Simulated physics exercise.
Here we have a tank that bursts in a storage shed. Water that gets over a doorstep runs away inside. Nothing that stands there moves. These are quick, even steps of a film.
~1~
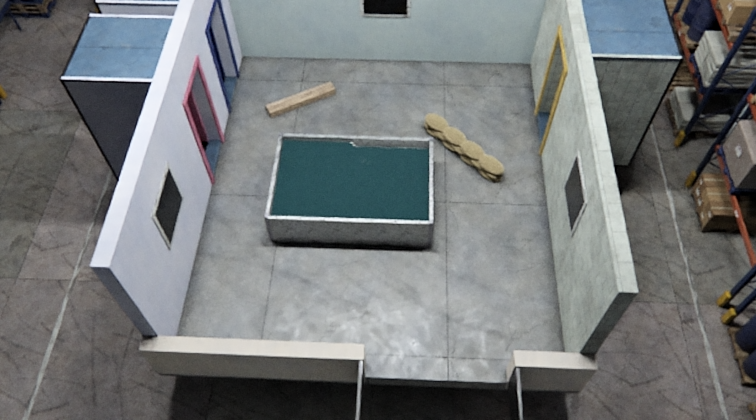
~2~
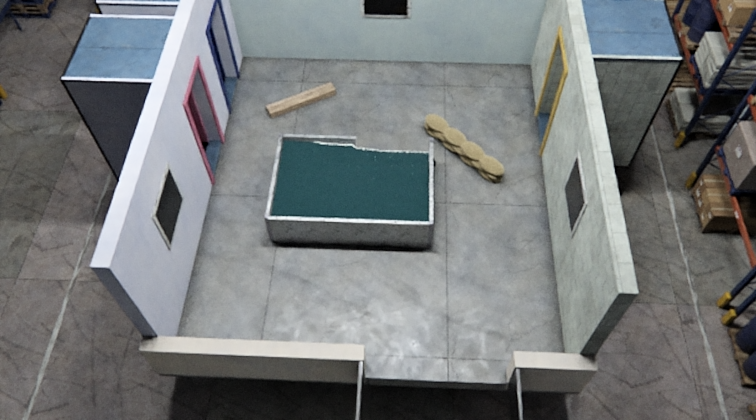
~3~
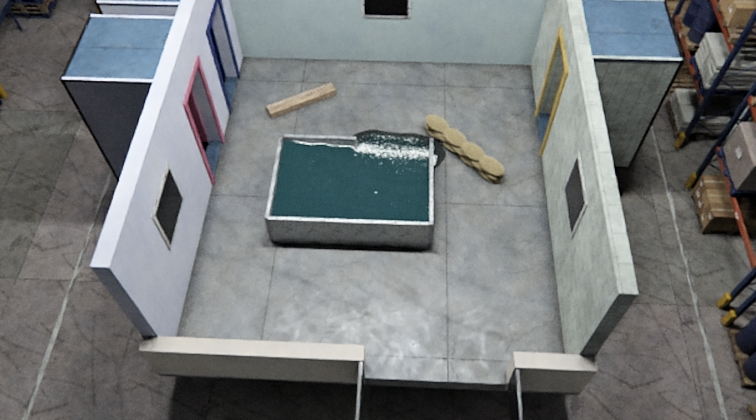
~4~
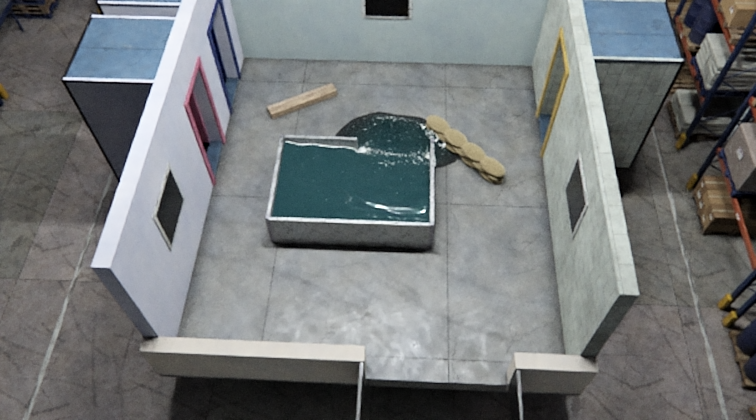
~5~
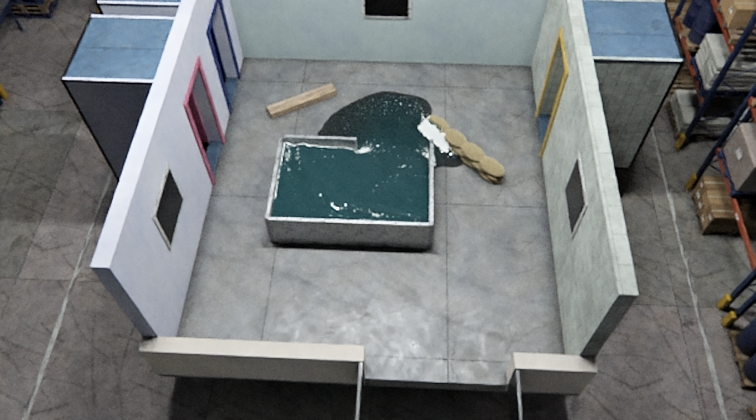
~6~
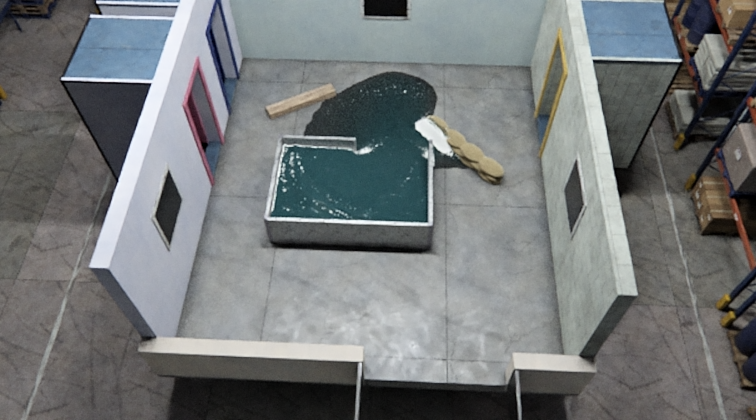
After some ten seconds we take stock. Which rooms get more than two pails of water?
In the end: The yellow door stays under that; the blue door takes more than that; the pink door stays under that.
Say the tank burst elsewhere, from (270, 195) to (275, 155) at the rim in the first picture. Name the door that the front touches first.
That is the door marked pink.
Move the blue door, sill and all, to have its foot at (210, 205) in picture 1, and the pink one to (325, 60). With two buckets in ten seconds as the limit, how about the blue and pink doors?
Blue lets less in, pink floods.
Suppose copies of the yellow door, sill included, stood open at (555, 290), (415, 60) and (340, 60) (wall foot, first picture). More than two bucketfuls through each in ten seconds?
One after the other: Stays under, lets more in, lets more in.
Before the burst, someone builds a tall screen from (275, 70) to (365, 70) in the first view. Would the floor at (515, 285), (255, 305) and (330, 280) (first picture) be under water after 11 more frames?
One after the other: Free of water, not flooded, clear.
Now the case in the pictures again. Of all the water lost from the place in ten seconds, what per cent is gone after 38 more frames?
About 45 per cent.
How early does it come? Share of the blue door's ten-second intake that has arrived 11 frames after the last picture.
I make it 0 per cent.
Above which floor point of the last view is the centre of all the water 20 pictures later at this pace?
Around (380, 146).
A moment on, water covers 20 % of the floor; the yellow door not reached, the blue door not reached, the pink door not reached.
Next, water covers 40 % of the floor; the yellow door not reached, the blue door not reached, the pink door not reached.
Then, water covers 55 % of the floor; the yellow door wet at the sill, nothing in, the blue door over two buckets in, the pink door wet at the sill, nothing in.
Later, water covers 80 % of the floor; the yellow door wet at the sill, nothing in, the blue door far over two buckets in, the pink door wet at the sill, nothing in.
In the end, water covers 95 % of the floor; the yellow door wet at the sill, nothing in, the blue door far over two buckets in, the pink door wet at the sill, nothing in.
